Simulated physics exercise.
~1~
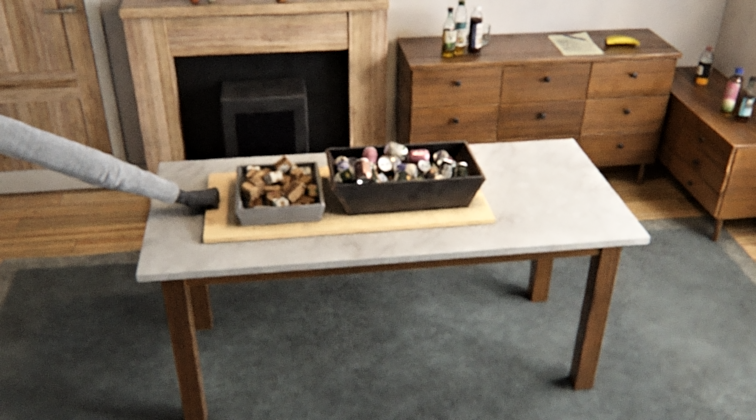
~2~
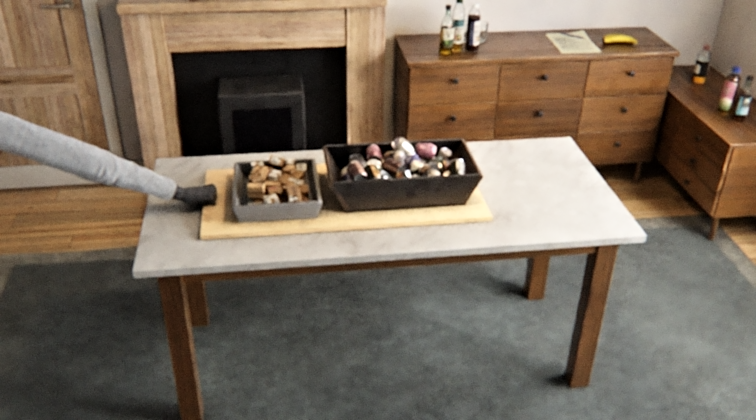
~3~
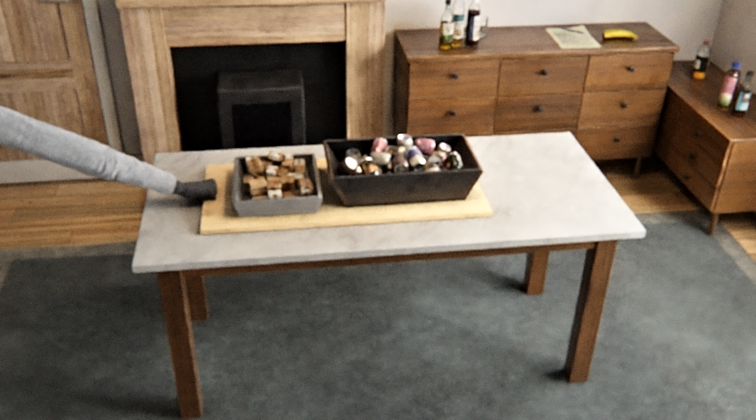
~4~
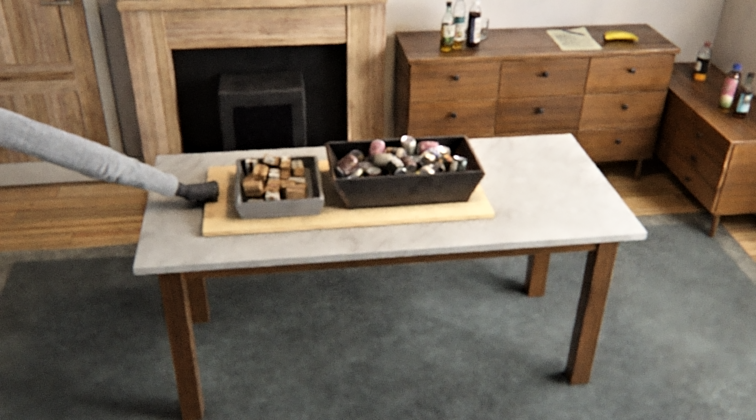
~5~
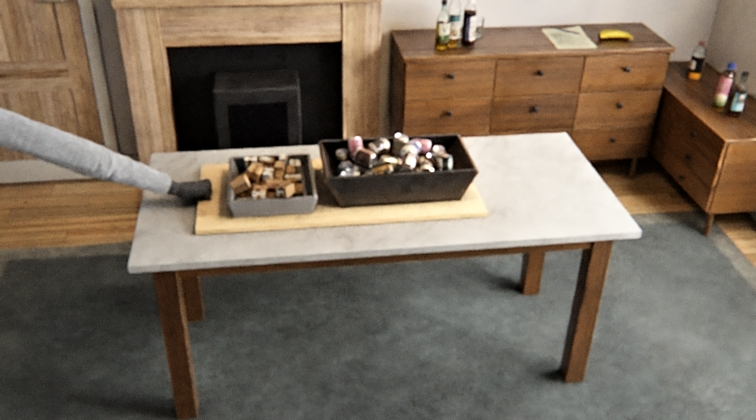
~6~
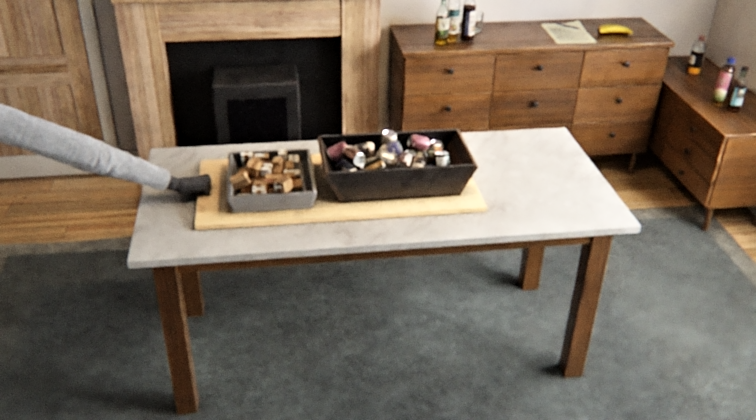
On the table, a grey arm rattles a board left and right, spilling nothing from its trays.
